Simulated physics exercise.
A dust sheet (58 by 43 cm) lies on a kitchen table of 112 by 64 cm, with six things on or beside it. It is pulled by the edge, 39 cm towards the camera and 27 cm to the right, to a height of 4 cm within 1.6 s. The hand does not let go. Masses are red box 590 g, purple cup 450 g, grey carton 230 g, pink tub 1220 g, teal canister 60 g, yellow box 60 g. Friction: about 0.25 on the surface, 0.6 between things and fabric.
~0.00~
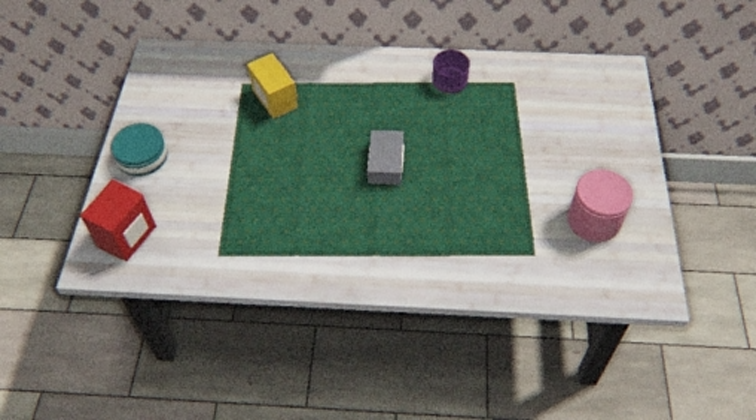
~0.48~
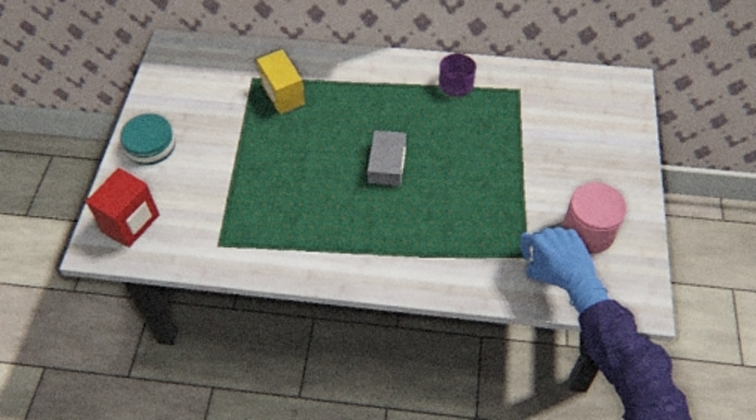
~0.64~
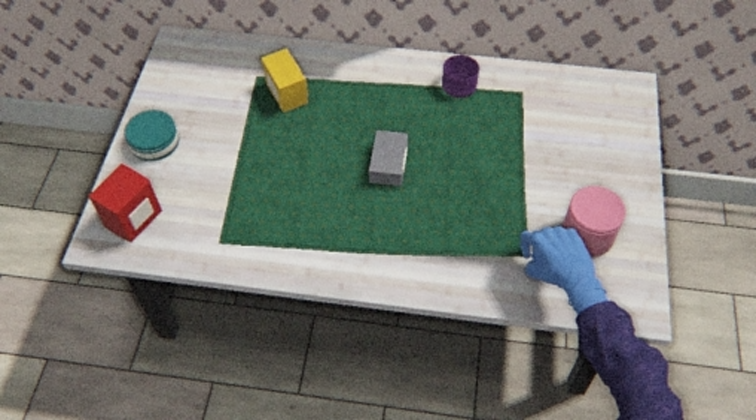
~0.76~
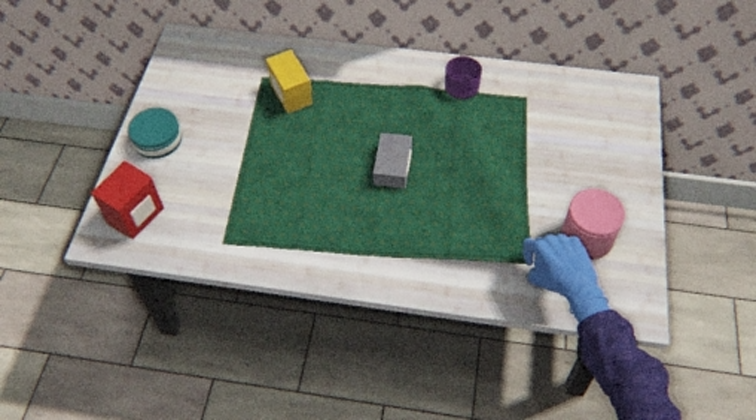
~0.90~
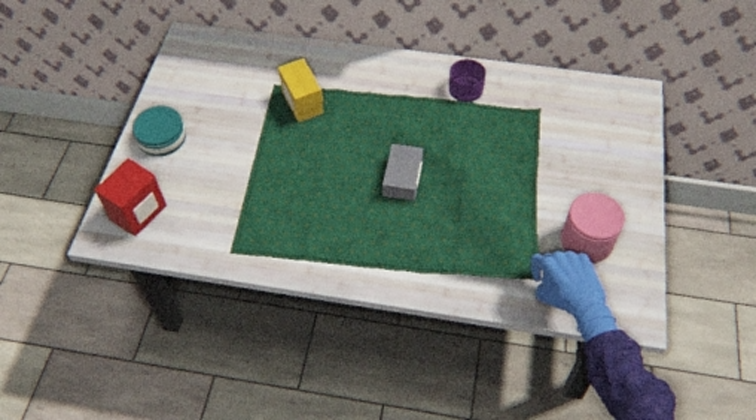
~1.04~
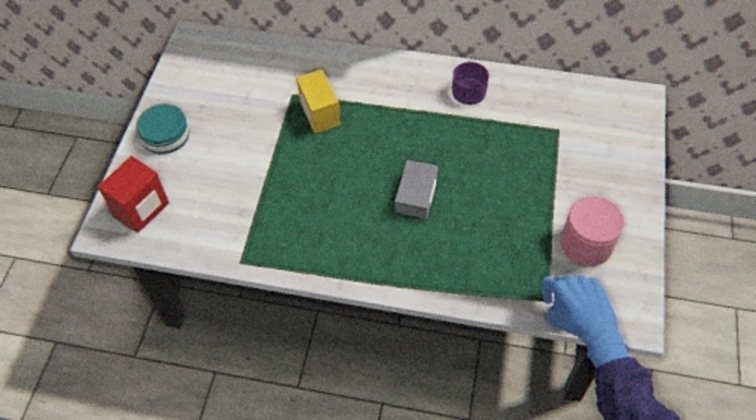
A gloved hand pulls the green sheet toward the viewer, carrying the grey carton and yellow box.
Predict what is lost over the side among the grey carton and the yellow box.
In order: The grey carton goes over the edge; the yellow box drops off.
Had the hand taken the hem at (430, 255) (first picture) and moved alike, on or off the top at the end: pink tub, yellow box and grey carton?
In that case: Pink tub stays on, yellow box drops off, grey carton drops off.
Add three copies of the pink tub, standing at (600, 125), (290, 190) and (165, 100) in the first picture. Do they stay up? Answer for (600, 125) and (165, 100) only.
In turn: Remains, stays on.
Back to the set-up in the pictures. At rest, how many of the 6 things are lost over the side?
2 of them.
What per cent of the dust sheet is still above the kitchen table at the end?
Some 0 per cent of it.
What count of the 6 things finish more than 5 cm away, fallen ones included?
That makes 2.
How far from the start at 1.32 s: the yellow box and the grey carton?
Yellow box 20 cm, grey carton 20 cm.
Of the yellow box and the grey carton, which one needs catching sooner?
First goes the grey one.
At 1.3 s, 90 % of the dust sheet is still over the top; grey carton 20 cm off its start, yellow box 19 cm off its start.
At 1.6 s, 65 % of the dust sheet is still over the top; grey carton 33 cm off its start, yellow box 32 cm off its start.
At 1.9 s, 40 % of the dust sheet is still over the top; grey carton 46 cm off its start at (511, 355), yellow box 44 cm off its start at (410, 215).
At 2.2 s, 0 % of the dust sheet is still over the top; yellow box 78 cm off its start, grey carton over the edge.
At 3.8 s, 0 % of the dust sheet is still over the top; yellow box over the edge, grey carton over the edge.
